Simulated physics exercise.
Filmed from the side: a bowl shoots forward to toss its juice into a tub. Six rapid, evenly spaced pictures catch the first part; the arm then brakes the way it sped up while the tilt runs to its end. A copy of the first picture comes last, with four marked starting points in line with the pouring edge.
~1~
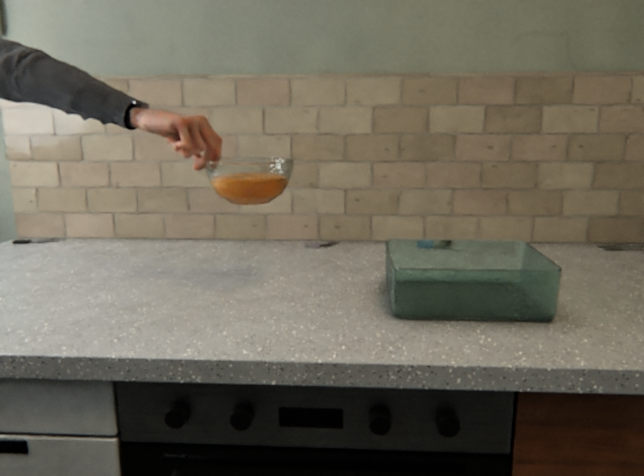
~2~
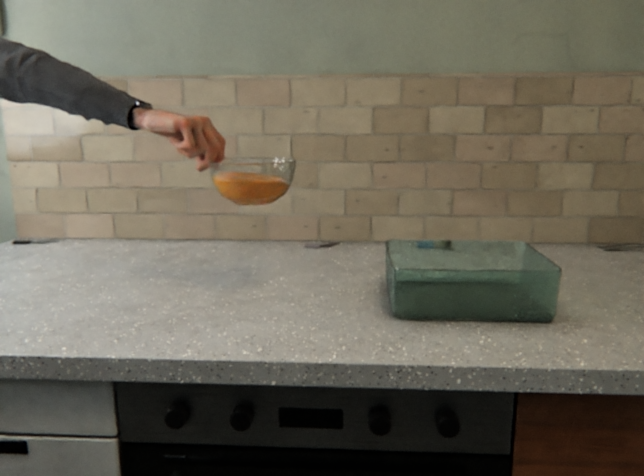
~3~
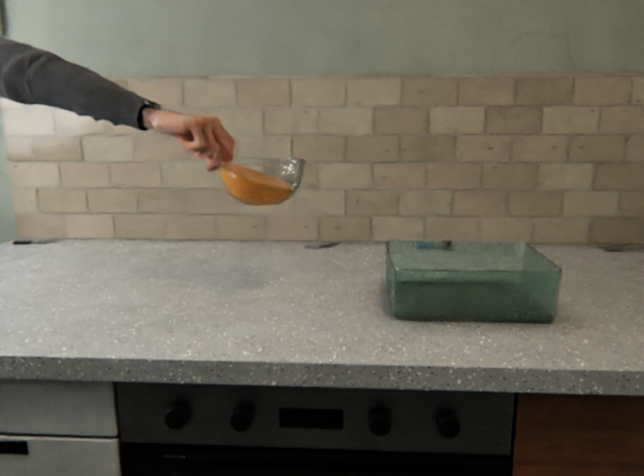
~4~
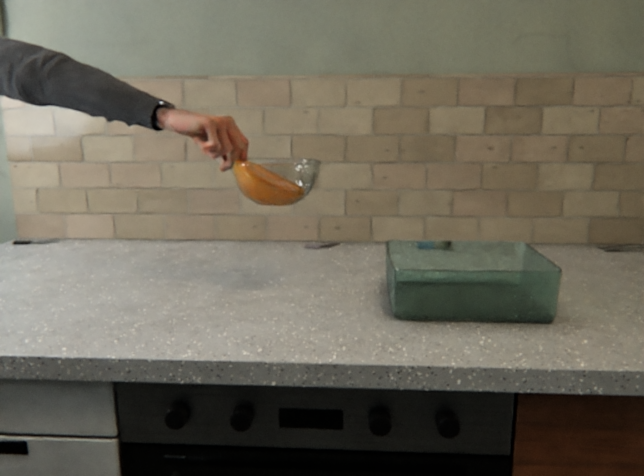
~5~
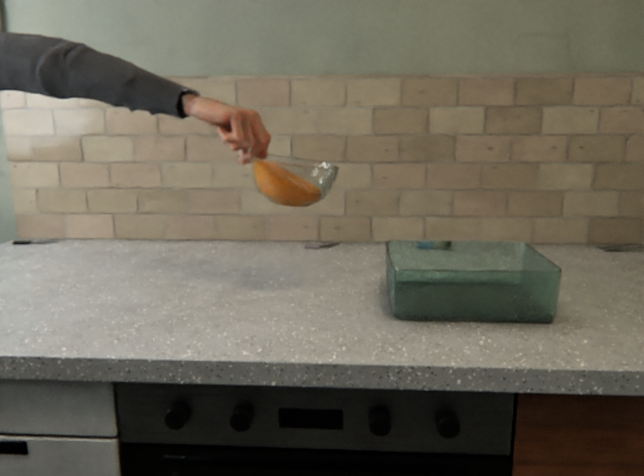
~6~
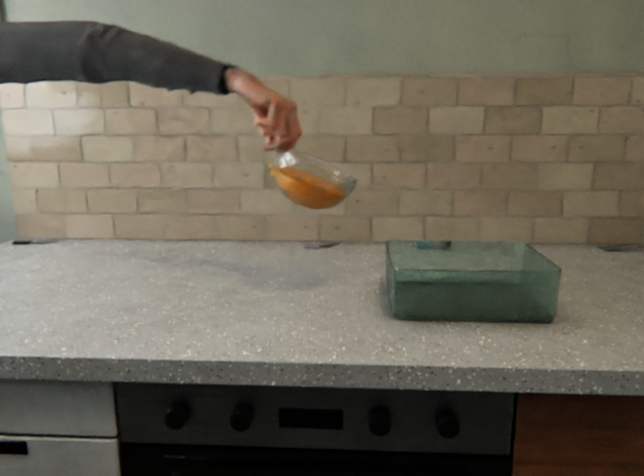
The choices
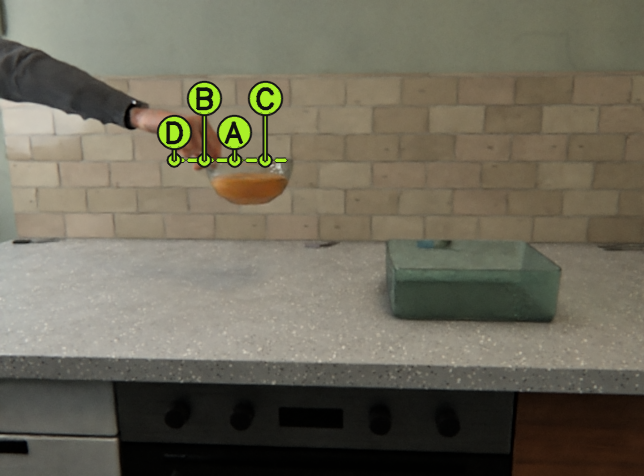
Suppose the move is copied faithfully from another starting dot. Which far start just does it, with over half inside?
That is spot C.
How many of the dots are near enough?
One of the four.
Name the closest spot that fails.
Here it is spot A.
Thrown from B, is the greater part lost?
Yes, that goes wrong.
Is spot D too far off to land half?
Yes, that goes wrong.
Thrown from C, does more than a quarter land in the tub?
Yes.
On the marked copy, A at (234, 160); B at (204, 160); C at (265, 160); D at (174, 160).
With A, about 25 % lands in the tub, 67 % falls short and 8 % goes beside or beyond.
With B, about 0 % lands in the tub, 99 % falls short.
With C, about 68 % lands in the tub, 21 % falls short and 11 % goes beside or beyond.
With D, about 0 % lands in the tub, 100 % falls short.
